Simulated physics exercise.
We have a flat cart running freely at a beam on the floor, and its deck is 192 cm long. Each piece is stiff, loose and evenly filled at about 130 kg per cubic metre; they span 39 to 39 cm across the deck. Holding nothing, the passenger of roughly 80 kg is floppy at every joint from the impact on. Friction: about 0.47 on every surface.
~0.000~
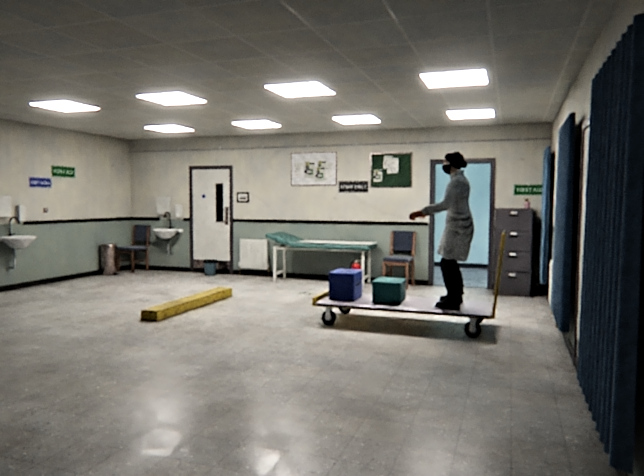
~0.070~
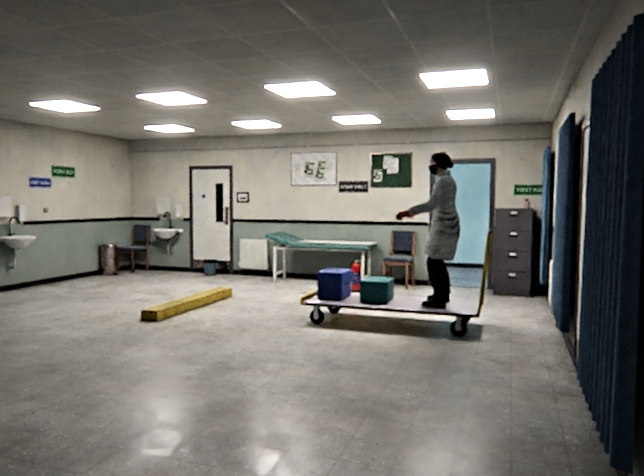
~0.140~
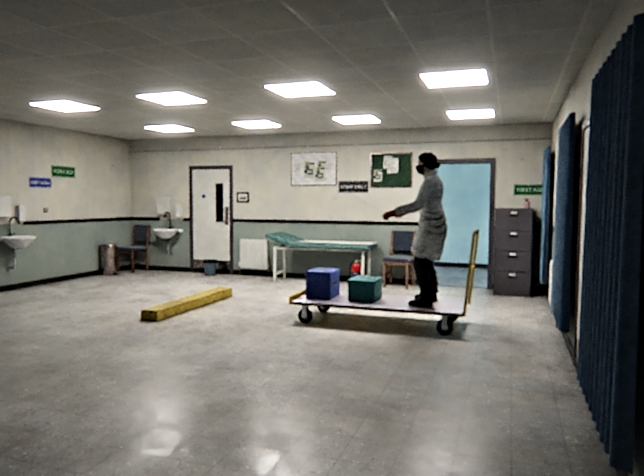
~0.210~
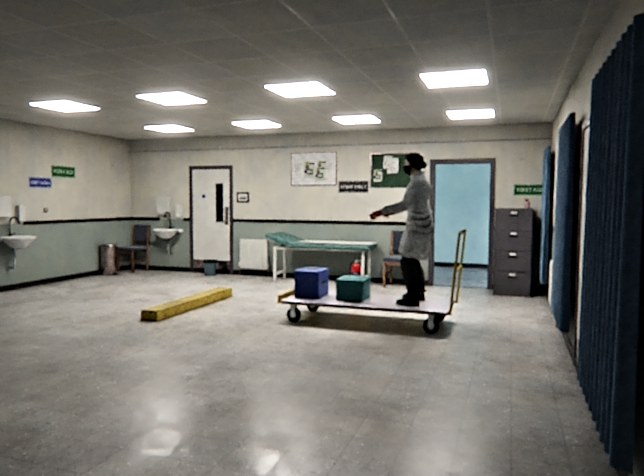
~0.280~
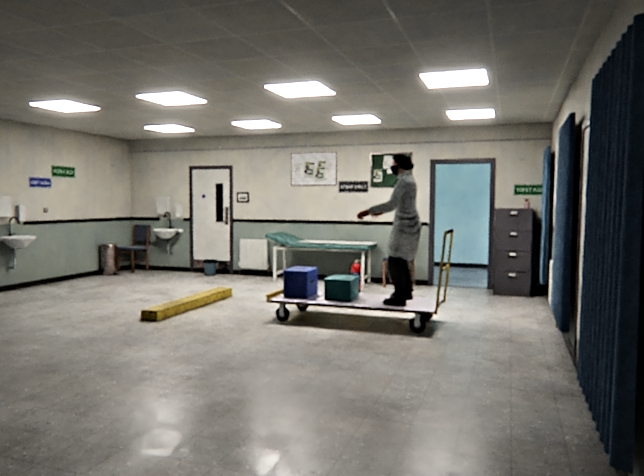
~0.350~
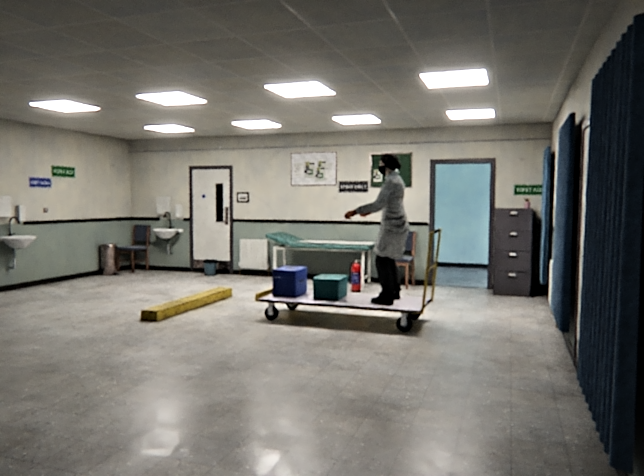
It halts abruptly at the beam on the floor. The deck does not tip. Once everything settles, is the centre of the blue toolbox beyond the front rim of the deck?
No, it stays on the deck.
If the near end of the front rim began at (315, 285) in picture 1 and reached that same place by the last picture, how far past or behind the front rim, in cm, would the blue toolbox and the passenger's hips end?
Blue: 20 cm behind; hips: 120 cm behind.
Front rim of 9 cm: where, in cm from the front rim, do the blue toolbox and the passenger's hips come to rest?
Both stay back - blue 20 cm behind, hips 60 cm behind.
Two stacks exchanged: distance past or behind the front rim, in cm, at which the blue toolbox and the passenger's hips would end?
Blue 50 behind, hips 70 behind.
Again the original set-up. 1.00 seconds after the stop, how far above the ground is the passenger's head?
At that moment it's around 60 cm off the ground.
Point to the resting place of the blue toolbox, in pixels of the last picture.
Resting point approx. (205, 276).
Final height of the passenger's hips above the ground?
Roughly 65 cm.
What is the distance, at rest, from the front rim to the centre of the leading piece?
Reading: Approx. 20 cm behind the front rim.
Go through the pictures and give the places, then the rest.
The first frame shows blue toolbox (346, 285), hips (459, 228), rim corner (313, 303); 184 cm short of the stop.
The second frame shows blue toolbox (334, 284), hips (446, 227), rim corner (302, 302); 169 cm short of the stop.
The third frame shows blue toolbox (323, 283), hips (433, 227), rim corner (290, 301); 155 cm short of the stop.
The fourth frame shows blue toolbox (312, 283), hips (420, 227), rim corner (279, 300); 141 cm short of the stop.
The fifth frame shows blue toolbox (301, 282), hips (407, 227), rim corner (267, 299); 126 cm short of the stop.
The sixth frame shows blue toolbox (290, 281), hips (395, 226), rim corner (256, 299); 112 cm short of the stop. Speed about 2.1 m/s.
After 0.89 s the deck stops.
After 1.14 s the blue toolbox is 16 cm behind the rim, tilted 15°, near (203, 274) in the last picture's view.
After 1.44 s the blue toolbox is 19 cm behind the rim, tilted 0°, near (206, 276) in the last picture's view.
After 1.89 s the blue toolbox is 19 cm behind the rim, tilted 0°, near (205, 276) in the last picture's view.
When all is still (2.7 s), nothing is past the rim; behind it, teal tote, blue toolbox and the passenger's hips.
